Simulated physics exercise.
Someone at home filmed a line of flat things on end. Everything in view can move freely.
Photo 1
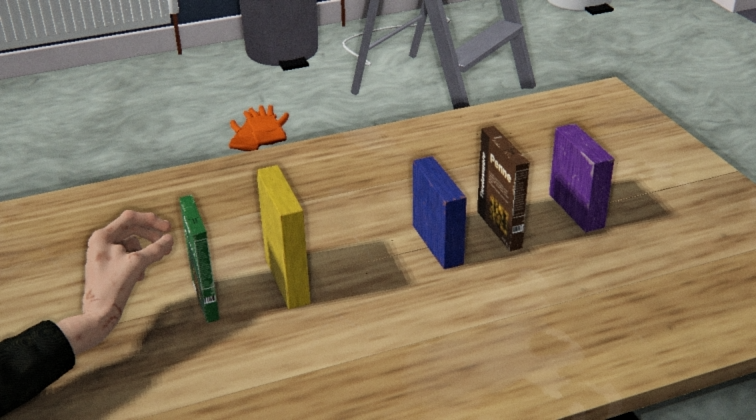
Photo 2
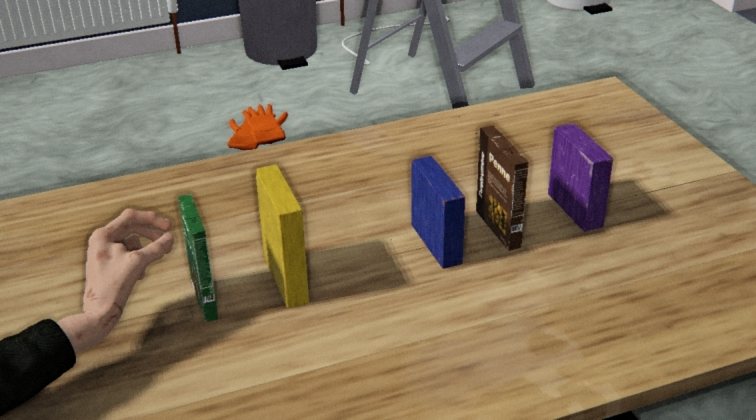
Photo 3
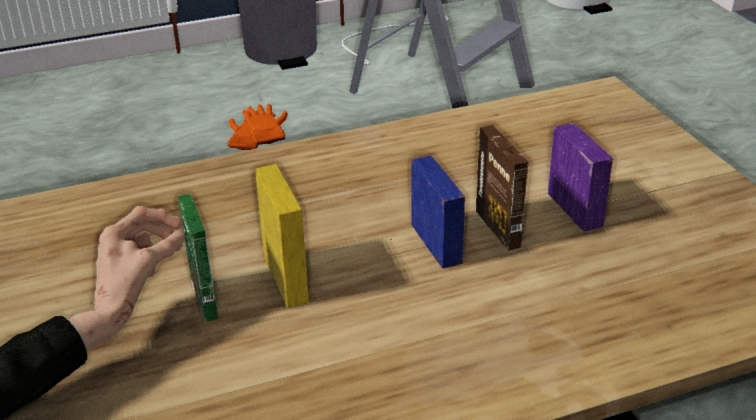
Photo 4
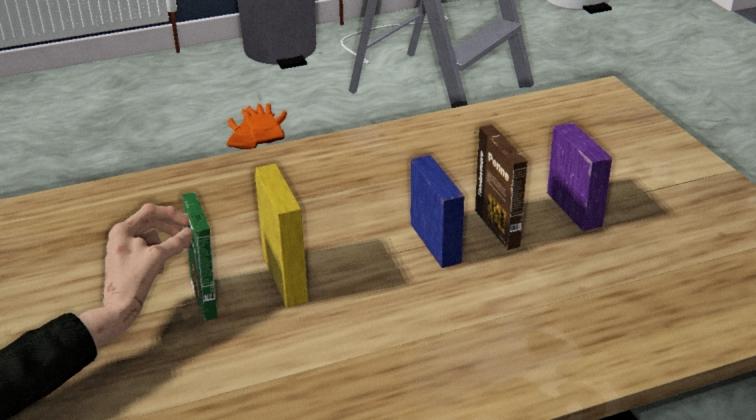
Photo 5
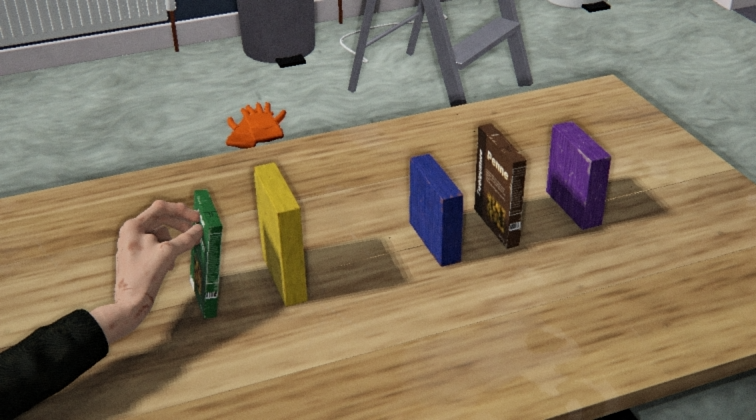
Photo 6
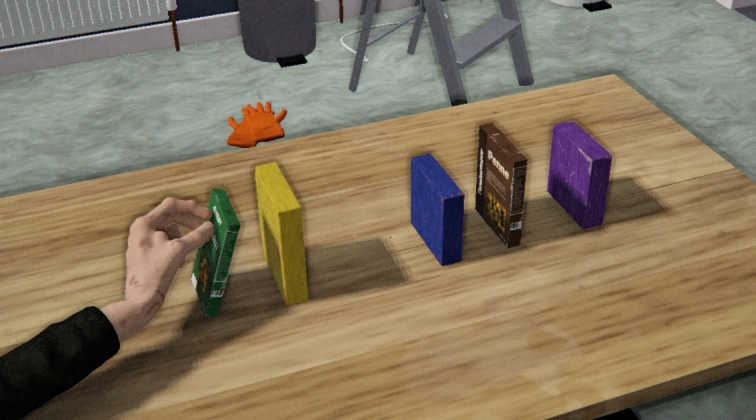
A hand in a dark sleeve reaches in from the left on a wooden table, seen from above at an angle, with a stepladder and a grey bin behind. Upright in a spaced row stand a green packet, a yellow board, a blue block, a brown packet and a purple box, an orange object lying beyond. The fingers move right, touch the green packet's top and tilt it rightward toward the yellow board, while the rest stay still.
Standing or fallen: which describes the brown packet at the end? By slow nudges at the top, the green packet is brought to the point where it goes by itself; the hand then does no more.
Stays balanced.
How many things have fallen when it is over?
That makes 2 altogether.
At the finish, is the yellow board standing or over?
In the end, the yellow board comes down.
Then, 0.70 s after the last picture, green packet 62° over; yellow board tipped 32° from how it was.
Then, 0.90 s after the last picture, green packet 76° over; yellow board on its side.
At rest, tipped over on the table, yellow board; the other 2 in place. Seen from the same camera at the end, brown packet near (500, 185).
